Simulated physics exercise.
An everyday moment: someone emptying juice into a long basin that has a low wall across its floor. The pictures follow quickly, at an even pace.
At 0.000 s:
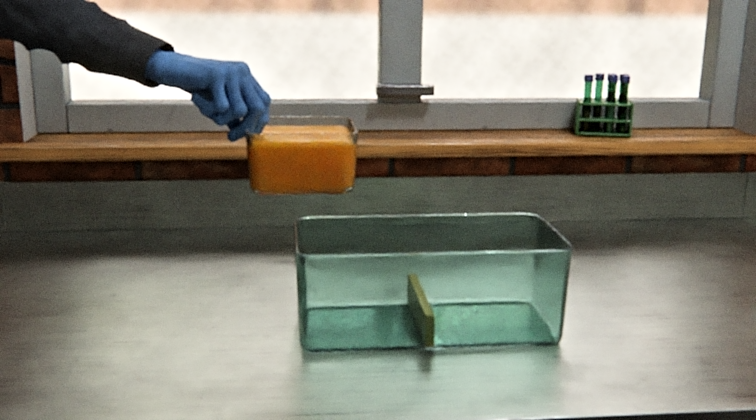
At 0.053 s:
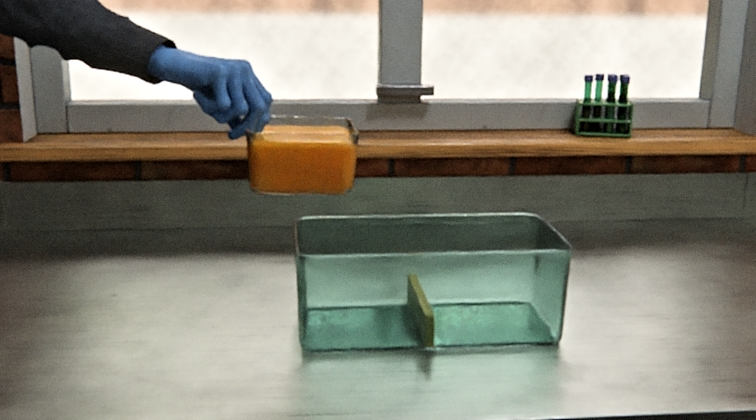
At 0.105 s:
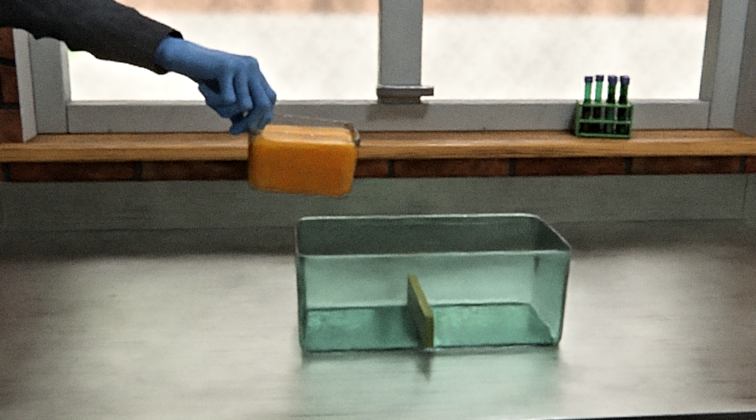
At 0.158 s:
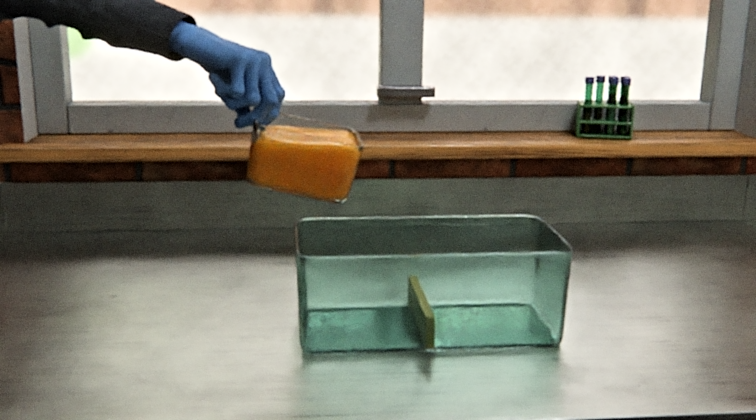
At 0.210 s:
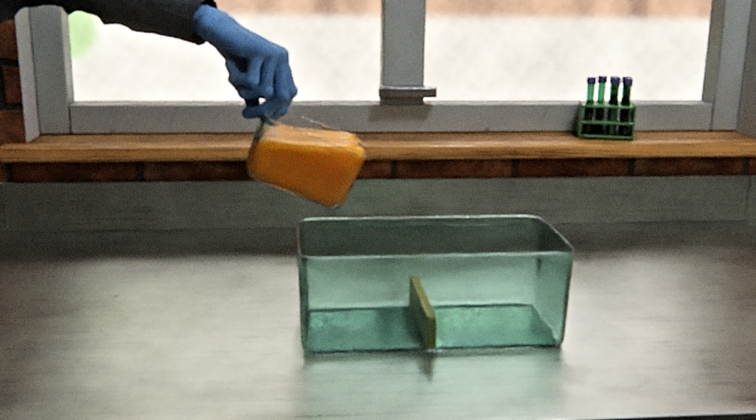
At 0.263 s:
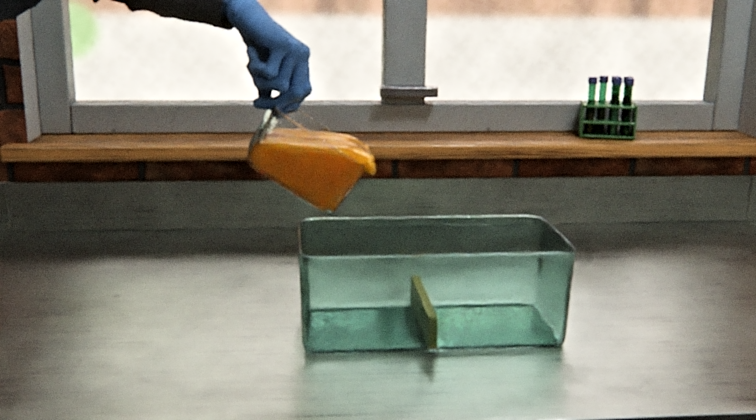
Blue-gloved hand tilting a small clear container of orange juice rightward above a long glass basin, juice beginning to run over its edge.
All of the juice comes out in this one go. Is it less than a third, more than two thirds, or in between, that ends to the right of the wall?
The share right of the wall is not even a third.
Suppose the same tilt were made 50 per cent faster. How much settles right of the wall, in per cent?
Close to 20 per cent.
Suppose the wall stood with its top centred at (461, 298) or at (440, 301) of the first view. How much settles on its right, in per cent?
In turn 15 and 25 in a hundred.
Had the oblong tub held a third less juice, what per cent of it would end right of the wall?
About 10 per cent.
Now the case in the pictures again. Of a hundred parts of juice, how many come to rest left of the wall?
Roughly 80 in a hundred.
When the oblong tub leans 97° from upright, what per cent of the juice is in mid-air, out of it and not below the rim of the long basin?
About 25 per cent.
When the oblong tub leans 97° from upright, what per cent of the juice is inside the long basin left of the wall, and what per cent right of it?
Left: 45 %. Right: 10 %.
A moment on, the oblong tub is tipped on its side and 19 per cent is still to pour, 45 is left of the wall and 9 right of it.
Next, the oblong tub is tipped right over and 2 per cent is still to pour, 79 is left of the wall and 12 right of it.
Then the oblong tub is tipped right over and 0 per cent is still to pour, 80 is left of the wall and 16 right of it.
Later the oblong tub is tipped right over and 0 per cent is still to pour, 80 is left of the wall and 16 right of it.
Finally, 80 per cent lies left of the wall, 17 right of it and 4 outside.
